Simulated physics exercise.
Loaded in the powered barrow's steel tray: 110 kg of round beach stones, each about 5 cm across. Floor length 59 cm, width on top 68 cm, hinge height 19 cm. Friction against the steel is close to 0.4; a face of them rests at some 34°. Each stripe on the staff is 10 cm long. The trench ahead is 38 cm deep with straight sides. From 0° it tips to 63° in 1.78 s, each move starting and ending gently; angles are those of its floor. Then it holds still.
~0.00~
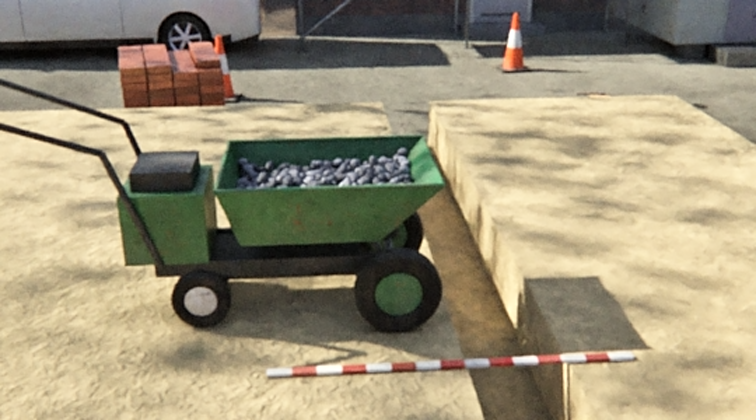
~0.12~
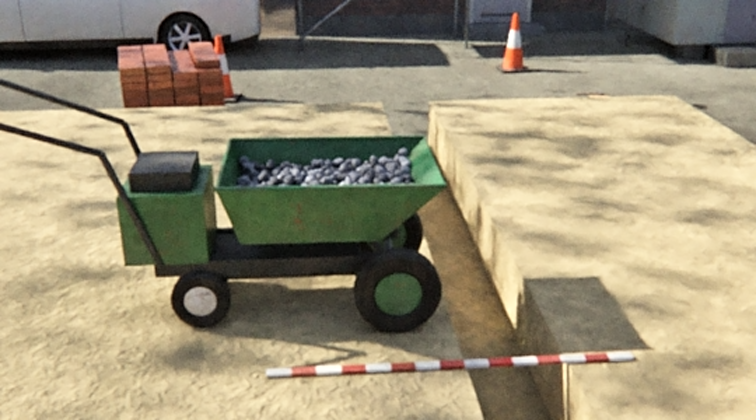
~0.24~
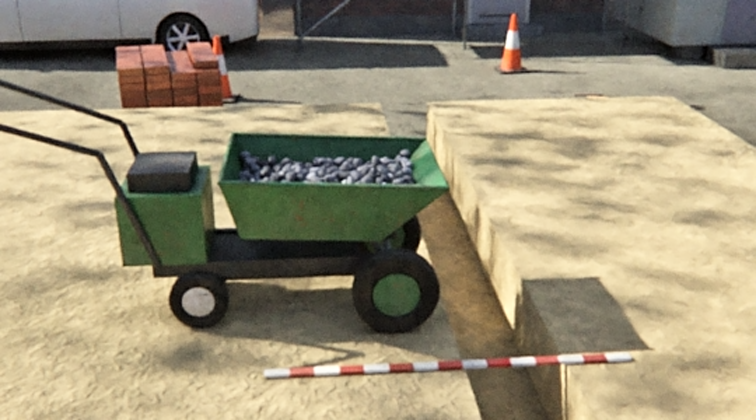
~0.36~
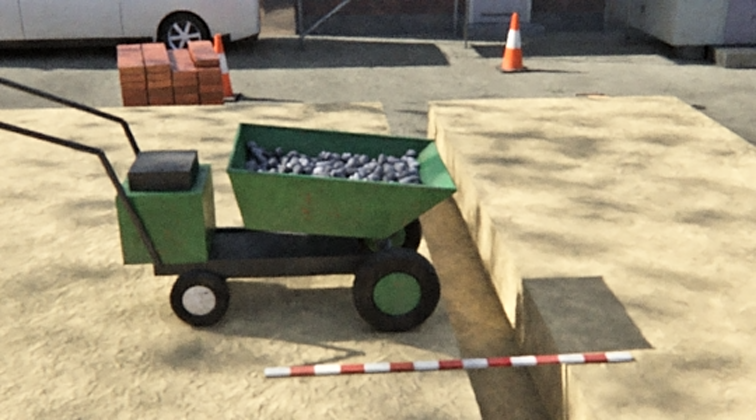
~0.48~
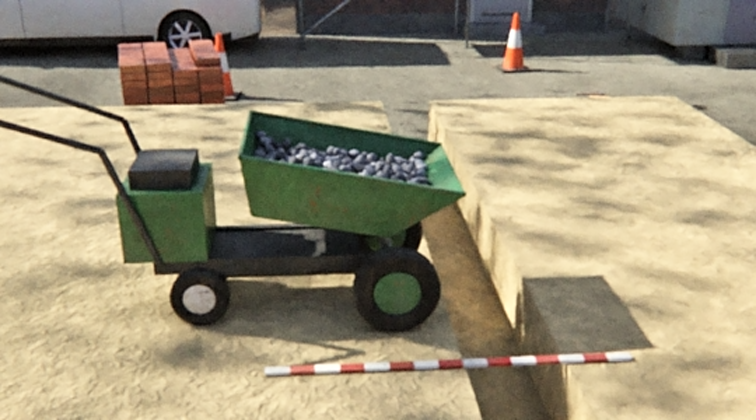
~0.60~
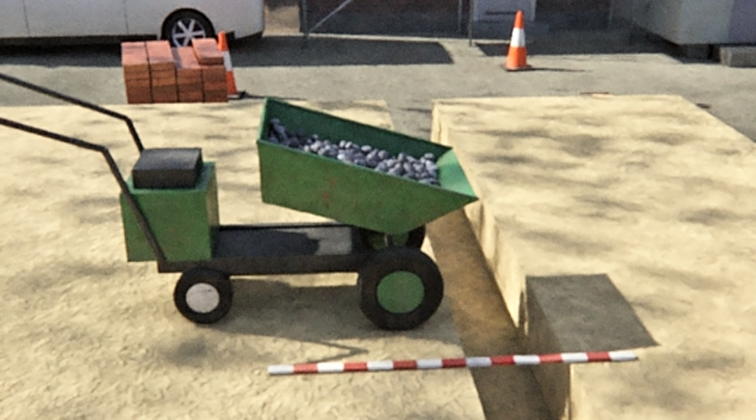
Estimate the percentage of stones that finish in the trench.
Roughly 40 per cent ends in the trench.
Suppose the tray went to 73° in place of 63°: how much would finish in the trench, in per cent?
In that case some 35 per cent.
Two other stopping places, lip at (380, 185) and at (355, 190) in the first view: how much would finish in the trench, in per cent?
Near 100 per cent from the first place, 100 from the second.
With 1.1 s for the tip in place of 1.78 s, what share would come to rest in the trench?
In that case some 30 per cent.
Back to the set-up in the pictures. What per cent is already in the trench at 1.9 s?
Some 15 per cent.
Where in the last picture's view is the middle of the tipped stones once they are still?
Around (555, 285).
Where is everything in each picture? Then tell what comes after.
The first frame shows lip at (445, 185), floor tilted 0°, highest stones at (372, 166).
The second frame shows lip at (446, 186), floor tilted 1°, highest stones at (352, 165); the stones move at 0.1 m/s on average.
The third frame shows lip at (449, 188), floor tilted 3°, highest stones at (304, 165); the stones move at 0.2 m/s on average.
The fourth frame shows lip at (457, 190), floor tilted 7°, highest stones at (279, 160); the stones move at 0.3 m/s on average.
In the fifth frame, the tray is at 11°, its lip at (466, 195); the top of the load is at (272, 149); the stones move at 0.4 m/s on average.
In the sixth frame, the tray is at 17°, its lip at (478, 199); the top of the load is at (286, 138); the stones move at 0.4 m/s on average.
After 1.3 s the floor is at 53°; 100 % in the tray; the foremost stones are at (510, 227).
After 1.9 s the floor is at 63°; 42 % in the tray, 15 % in the trench, 43 % past the trench; the foremost stones are at (621, 277).
After 2.2 s the floor is at 63°; 13 % in the tray, 25 % in the trench, 62 % past the trench; the foremost stones are at (687, 276).
After 4.2 s the floor is at 63°; 0 % in the tray, 40 % in the trench, 60 % past the trench; the foremost stones are at (711, 276).
